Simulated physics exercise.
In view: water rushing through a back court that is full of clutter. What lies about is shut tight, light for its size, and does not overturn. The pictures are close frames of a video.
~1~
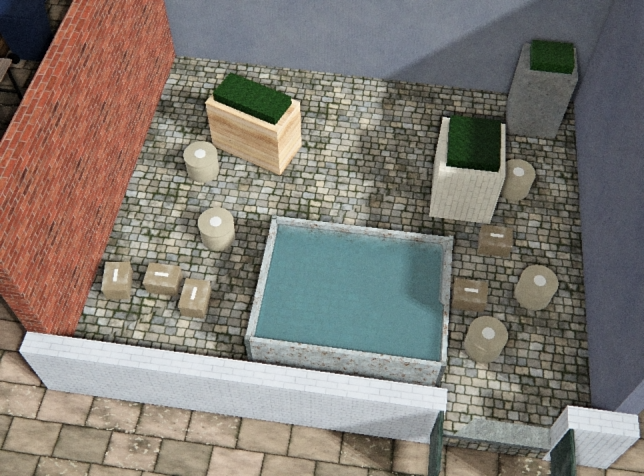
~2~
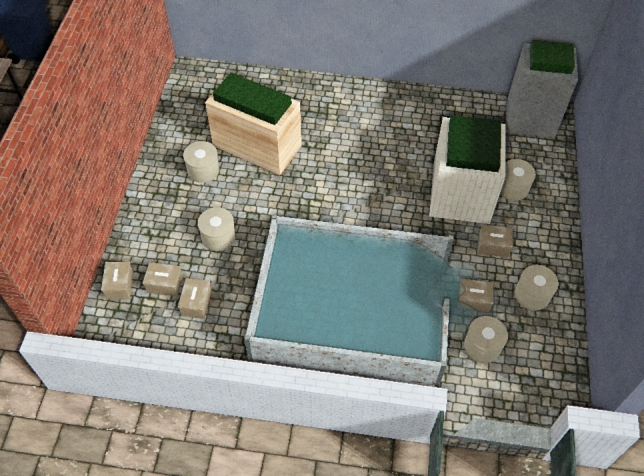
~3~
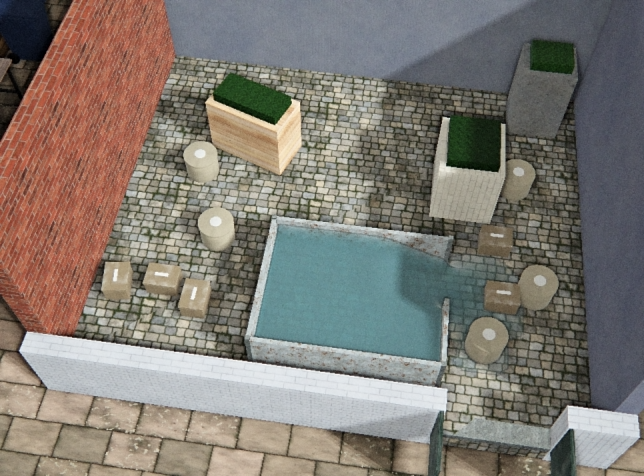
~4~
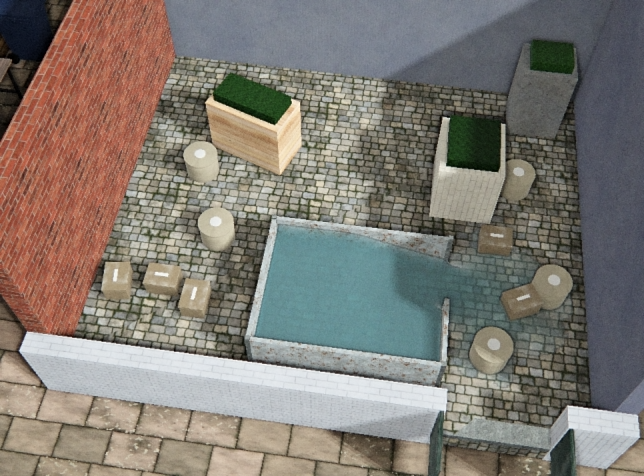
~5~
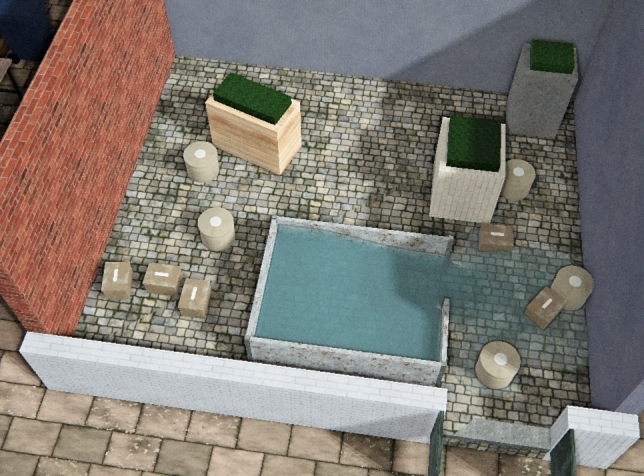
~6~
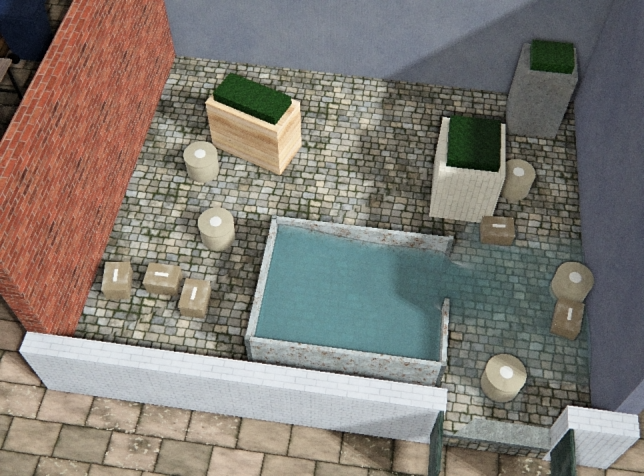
Water pouring from a gap in a pool's right side across a cobbled courtyard, pushing a box and two round tubs outward.
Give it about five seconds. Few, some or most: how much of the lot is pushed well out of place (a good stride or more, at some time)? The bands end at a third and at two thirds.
That comes to from one to two thirds.
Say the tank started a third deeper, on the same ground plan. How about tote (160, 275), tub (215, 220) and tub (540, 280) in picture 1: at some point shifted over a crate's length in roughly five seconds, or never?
As listed: No, less than that, shifted that much.
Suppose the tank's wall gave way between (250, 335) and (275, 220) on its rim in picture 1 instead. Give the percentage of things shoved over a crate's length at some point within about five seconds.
Some 50 per cent.
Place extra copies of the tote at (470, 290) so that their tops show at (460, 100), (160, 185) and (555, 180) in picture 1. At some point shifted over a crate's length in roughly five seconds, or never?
As listed: Moved that far, short of that, pushed that far.
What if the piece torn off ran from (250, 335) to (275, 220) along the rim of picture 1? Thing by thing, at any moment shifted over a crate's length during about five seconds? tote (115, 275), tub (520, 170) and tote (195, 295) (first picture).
One after the other: Moved that far, under that, moved that far.
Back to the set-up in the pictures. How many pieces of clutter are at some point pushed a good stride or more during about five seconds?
That makes 5.
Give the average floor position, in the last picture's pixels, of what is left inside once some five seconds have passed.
Near (319, 229).
A moment on, 2 of 10 are well off their spots; 2 afloat.
Next, 4 of 10 are well off their spots; 3 afloat.
Later, 4 of 10 are well off their spots; 4 afloat.
In the end, 5 of 10 are well off their spots, and 5 have been at some point; 3 afloat.
